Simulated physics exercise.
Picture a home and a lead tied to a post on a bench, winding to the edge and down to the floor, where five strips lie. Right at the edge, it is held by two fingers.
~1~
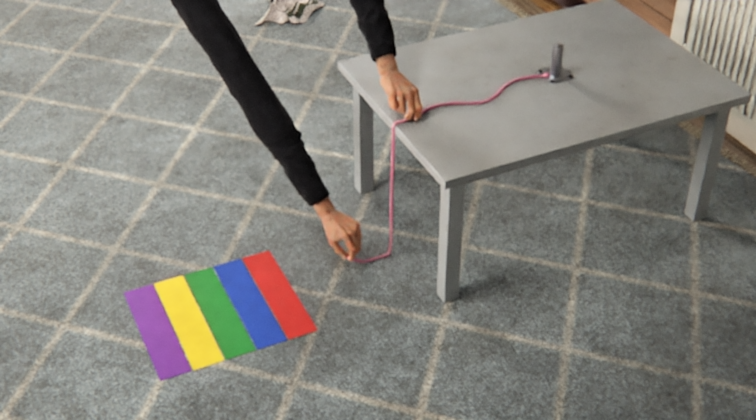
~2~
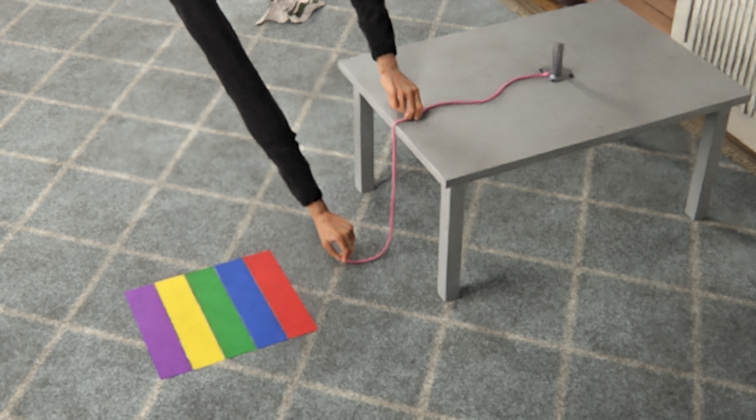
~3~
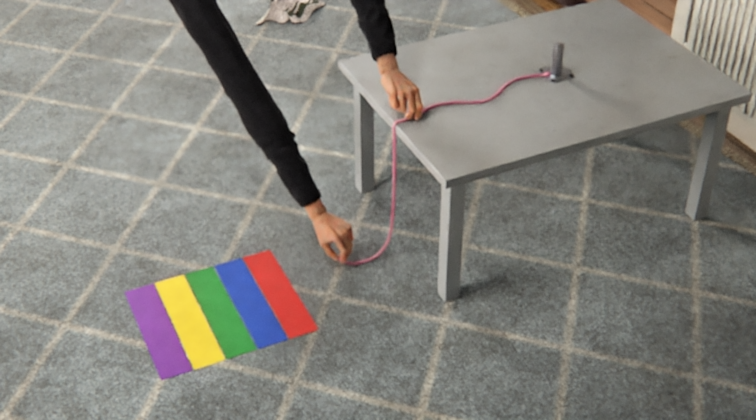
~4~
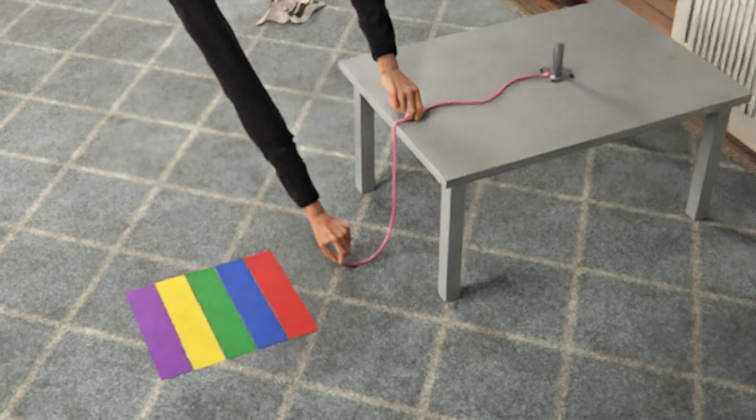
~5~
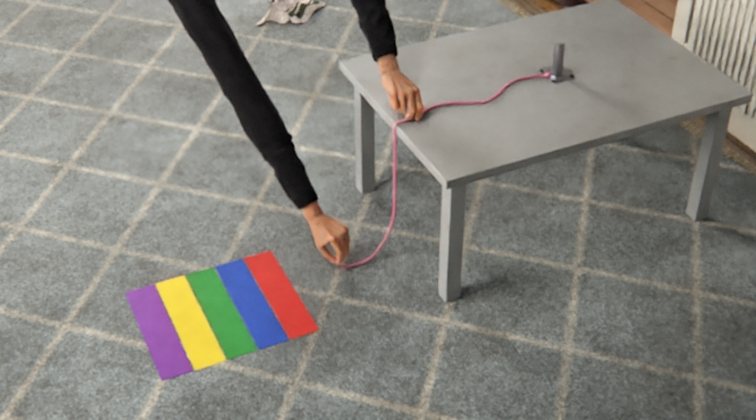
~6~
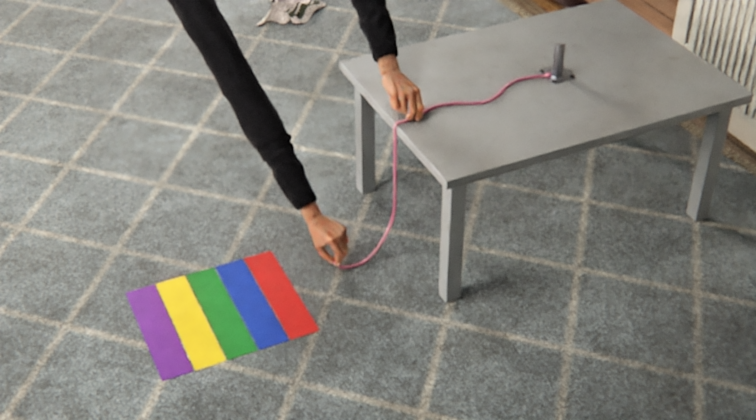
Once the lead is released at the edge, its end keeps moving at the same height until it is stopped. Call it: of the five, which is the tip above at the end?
The blue strip.
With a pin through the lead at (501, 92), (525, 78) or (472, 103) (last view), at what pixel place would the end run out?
Estimated pixels in sequence: (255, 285), (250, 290) and (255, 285).
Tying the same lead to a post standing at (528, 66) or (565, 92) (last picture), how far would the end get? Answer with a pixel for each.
Around (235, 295) for the first try and around (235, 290) for the second.
A little later, end near (308, 270); short of the strips.
Next, end near (270, 282); over red.
When it is tight, end near (248, 288); over blue. It gets as far as the blue strip.
